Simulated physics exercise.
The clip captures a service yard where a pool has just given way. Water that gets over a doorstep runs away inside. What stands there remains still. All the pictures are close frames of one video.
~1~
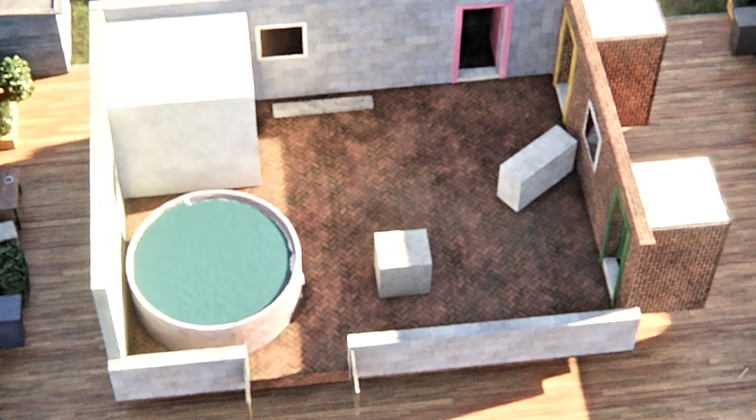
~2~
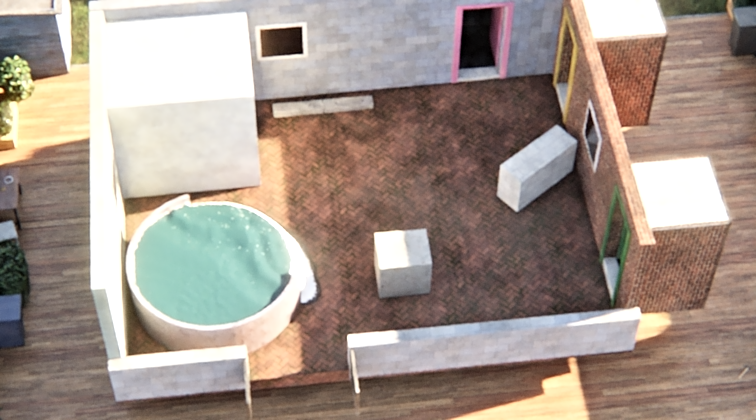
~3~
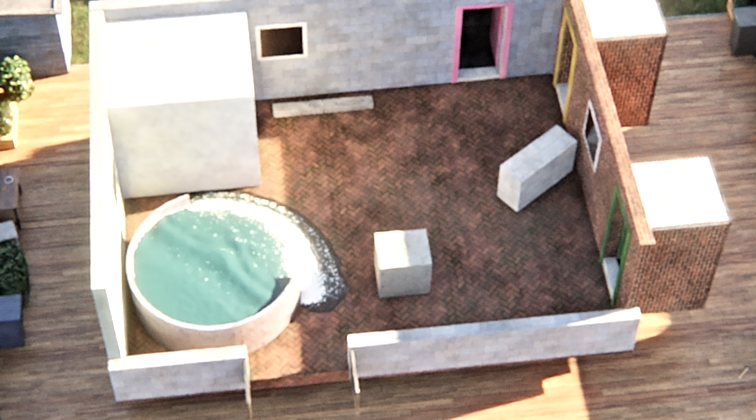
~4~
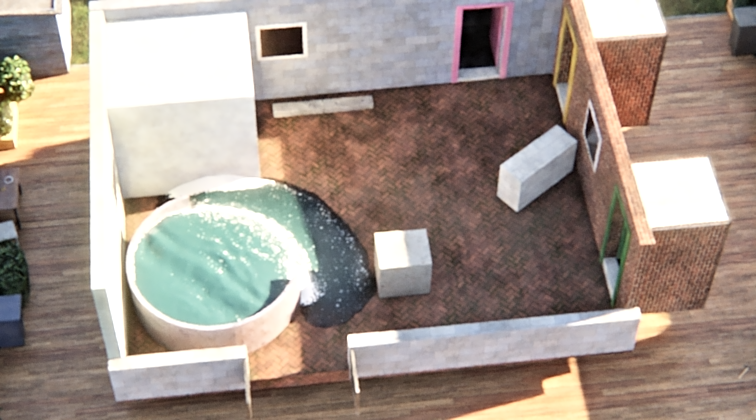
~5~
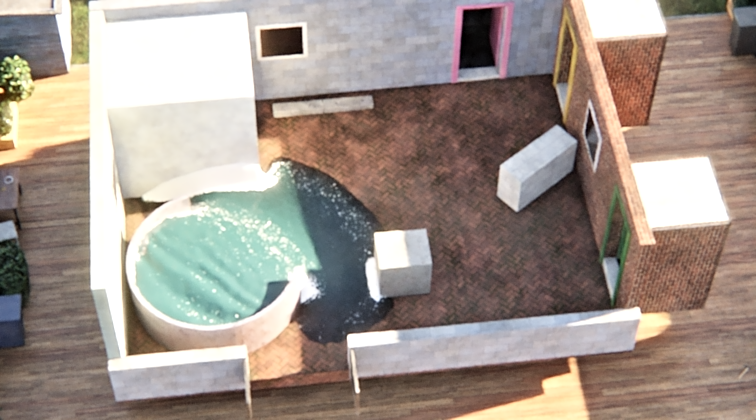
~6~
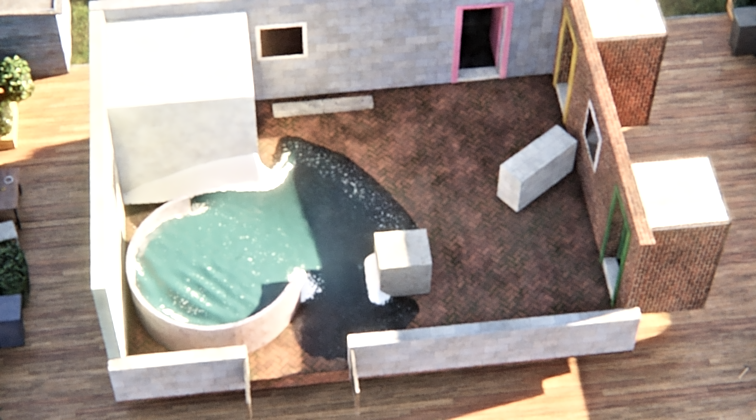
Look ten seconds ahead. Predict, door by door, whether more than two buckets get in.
At the end, the yellow door will be overrun; the pink door will be overrun; the green door will keep it to two buckets.
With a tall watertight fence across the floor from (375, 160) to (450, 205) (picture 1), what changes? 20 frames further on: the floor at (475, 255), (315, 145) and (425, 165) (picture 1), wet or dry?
The first spot is swamped, the second swamped, the third untouched.
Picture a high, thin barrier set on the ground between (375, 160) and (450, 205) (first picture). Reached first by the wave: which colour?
Answer: The one in pink.
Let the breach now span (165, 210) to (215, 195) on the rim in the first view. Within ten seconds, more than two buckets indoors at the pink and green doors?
Result - pink one does not reach it, green one does not reach it.
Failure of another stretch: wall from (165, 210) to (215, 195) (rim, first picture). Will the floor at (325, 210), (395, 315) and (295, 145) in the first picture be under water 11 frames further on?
Submerged, bone-dry, bone-dry.
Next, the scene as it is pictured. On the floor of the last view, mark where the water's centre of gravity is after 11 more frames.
My reading is close to (301, 229).
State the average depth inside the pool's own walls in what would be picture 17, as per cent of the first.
It comes to some 36 percent.
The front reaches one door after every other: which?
The one in green.
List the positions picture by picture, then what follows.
Still water in the round pool at (214, 260), in the first picture.
Water pours out on the round pool's far side and has run to (306, 302), in the second picture.
The front is at (327, 308), out from the gap on the round pool's far side, in the third picture.
The front is at (345, 319), out from the gap on the round pool's far side, in the fourth picture.
The front is at (380, 316), out from the gap on the round pool's far side, in the fifth picture.
Water pours out on the round pool's far side and has run to (412, 313), in the sixth picture.
A moment on, water covers 55 % of the floor; the yellow door not reached, the pink door not reached, the green door not reached.
Next, water covers 80 % of the floor; the yellow door not reached, the pink door wet at the sill, nothing in, the green door not reached.
Then, water covers 95 % of the floor; the yellow door far over two buckets in, the pink door over two buckets in, the green door wet at the sill, nothing in.
Later, water covers 95 % of the floor; the yellow door far over two buckets in, the pink door far over two buckets in, the green door wet at the sill, nothing in.
In the end, water covers 100 % of the floor; the yellow door far over two buckets in, the pink door far over two buckets in, the green door wet at the sill, nothing in.
